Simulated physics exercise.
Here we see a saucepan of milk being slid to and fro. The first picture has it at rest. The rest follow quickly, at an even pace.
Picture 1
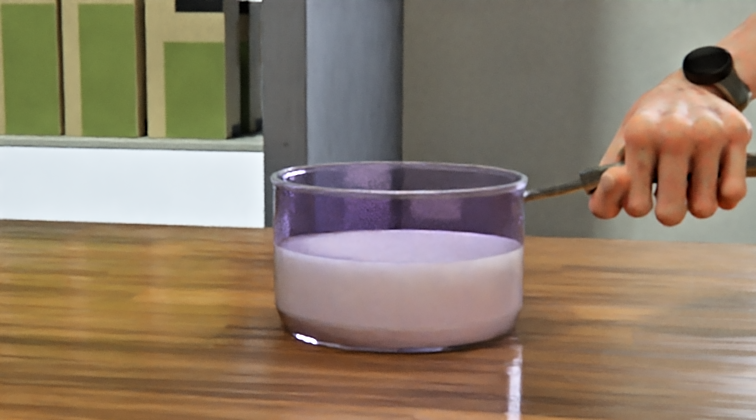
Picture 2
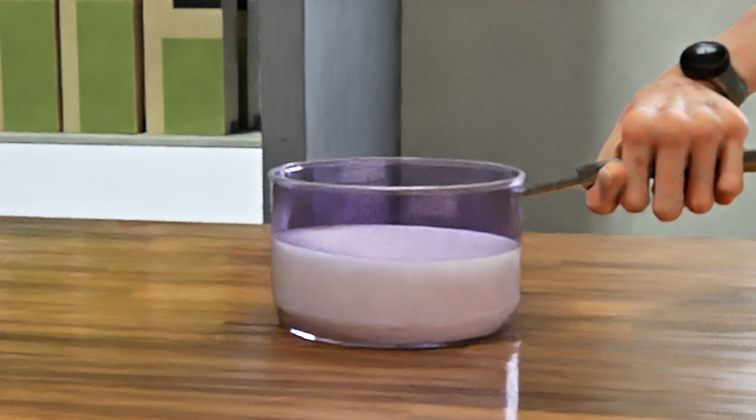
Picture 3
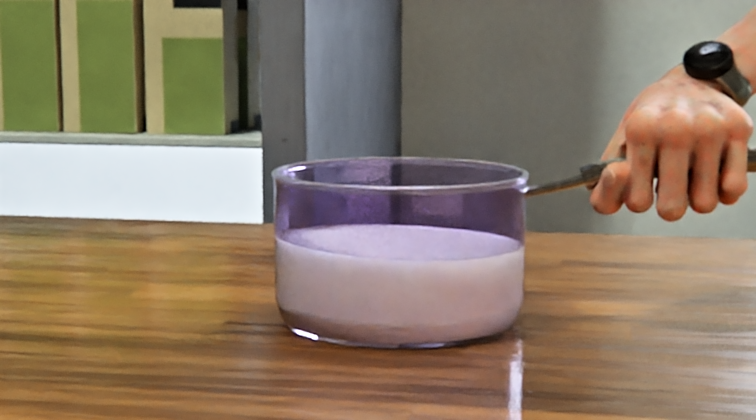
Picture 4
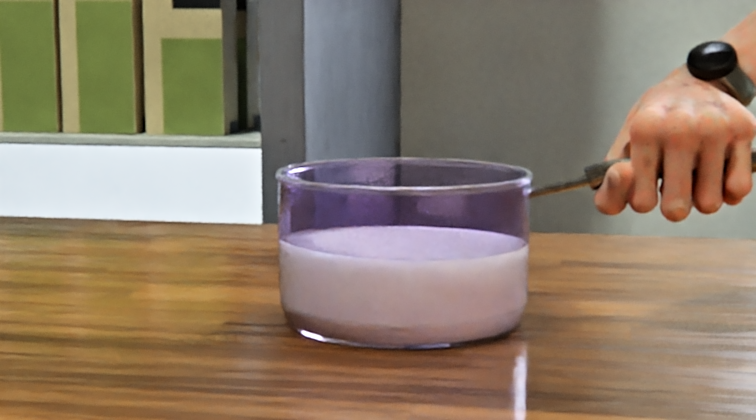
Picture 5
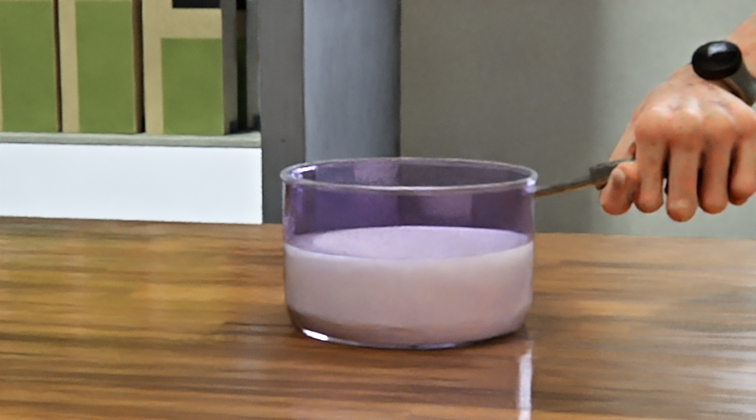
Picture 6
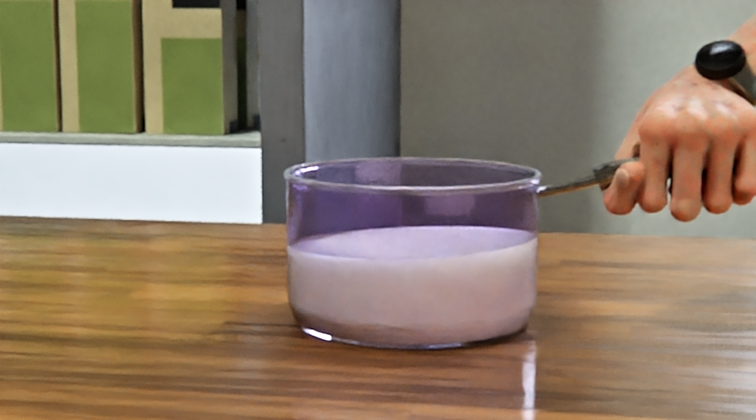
A hand with a dark watch on its wrist grips the handle of a clear, purple-tinted saucepan on a glossy brown wooden table, seen from the side and slightly above. The pan is about half full of pale milk, with green and brown boxes on a white shelf at left and a grey post and wall behind. The hand slides the pan very slightly left, then slowly a short way right, the milk's surface tilting faintly, while the camera stays still.
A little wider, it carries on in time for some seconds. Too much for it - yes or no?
No.
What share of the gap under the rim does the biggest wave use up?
My estimate is 10 in a hundred.
Next, the highest wave so far stays far below the rim.
Finally, the highest wave so far stays far below the rim; nothing has left it.
